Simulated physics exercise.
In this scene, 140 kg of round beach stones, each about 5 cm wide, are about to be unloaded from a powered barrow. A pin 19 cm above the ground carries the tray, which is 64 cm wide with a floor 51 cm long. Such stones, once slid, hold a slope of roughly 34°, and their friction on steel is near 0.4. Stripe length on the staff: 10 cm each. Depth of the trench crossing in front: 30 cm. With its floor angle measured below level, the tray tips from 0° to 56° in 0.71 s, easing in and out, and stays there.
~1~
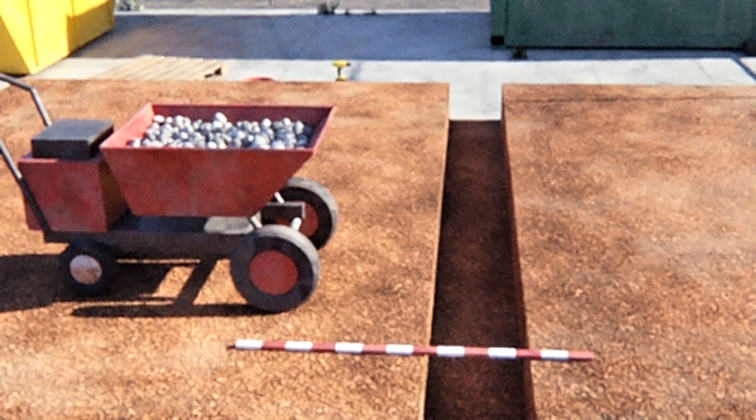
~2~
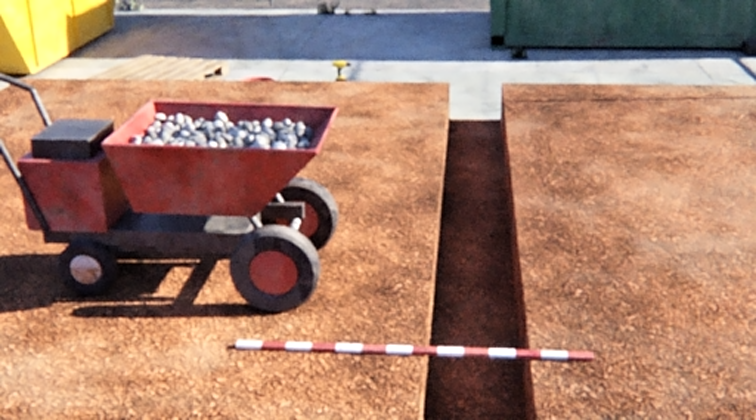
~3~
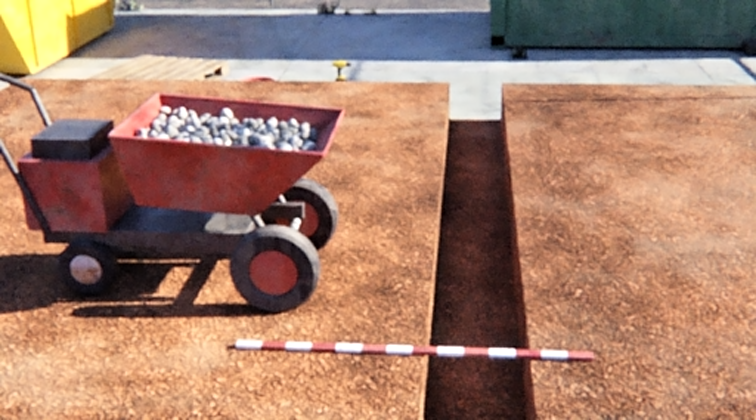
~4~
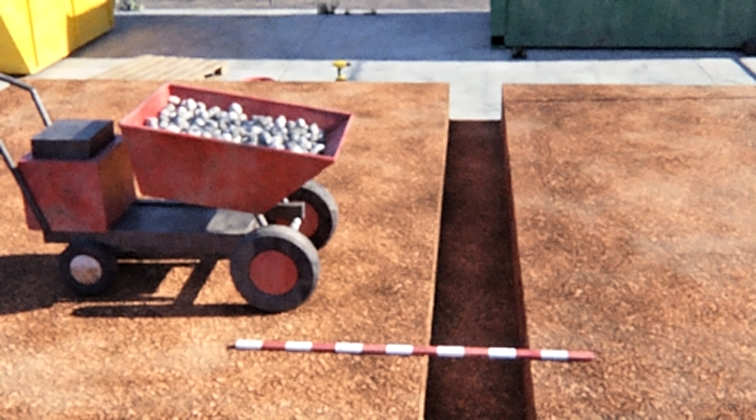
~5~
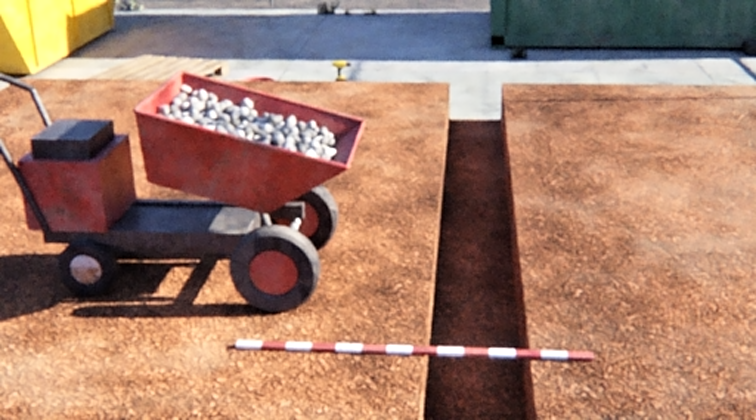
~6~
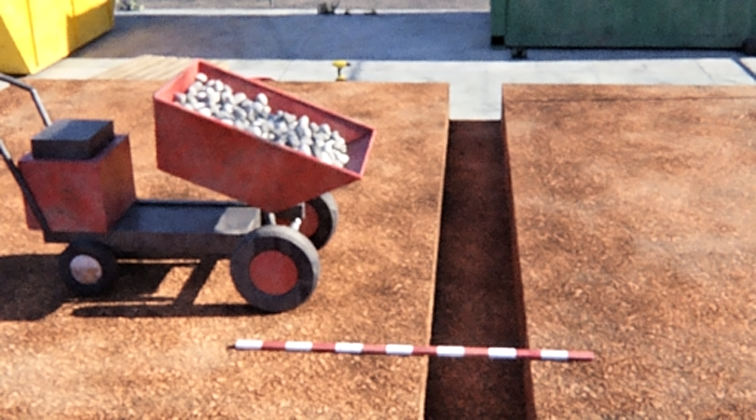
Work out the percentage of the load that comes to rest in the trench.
It works out at about 85 per cent of the load.
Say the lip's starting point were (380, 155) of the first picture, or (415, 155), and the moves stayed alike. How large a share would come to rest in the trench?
50 %, then 30 %.
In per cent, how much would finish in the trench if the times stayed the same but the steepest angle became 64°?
About 95%.
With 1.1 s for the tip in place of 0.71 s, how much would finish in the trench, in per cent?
85 %.
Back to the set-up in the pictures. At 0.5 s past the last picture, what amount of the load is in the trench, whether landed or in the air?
About 5 per cent by then.
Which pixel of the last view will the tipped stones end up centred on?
Somewhere near pixel (474, 328).
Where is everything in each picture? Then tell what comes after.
Lip at (314, 152), floor tilted 0°, highest stones at (231, 130), in the first frame.
The tray is at 1°, its lip at (317, 153); the top of the load is at (199, 128), in the second frame.
Lip at (324, 156), floor tilted 4°, highest stones at (189, 121), in the third frame.
Lip at (335, 161), floor tilted 9°, highest stones at (175, 111), in the fourth frame.
Lip at (347, 168), floor tilted 15°, highest stones at (187, 100), in the fifth frame.
Lip at (360, 178), floor tilted 22°, highest stones at (202, 90), in the sixth frame.
Then, 0.2 s after the last picture the floor is at 47°, 100 % in the tray; the foremost stones are at (384, 200).
Then, 0.5 s after the last picture the floor is at 56°, 89 % in the tray, 4 % short of the trench, 7 % in the trench; the foremost stones are at (461, 263).
Then, 0.9 s after the last picture the floor is at 56°, 46 % in the tray, 3 % short of the trench, 49 % in the trench, 2 % past the trench; the foremost stones are at (561, 281).
Then, 2.8 s after the last picture the floor is at 56°, 11 % in the tray, 2 % short of the trench, 85 % in the trench, 2 % past the trench; the foremost stones are at (647, 289).
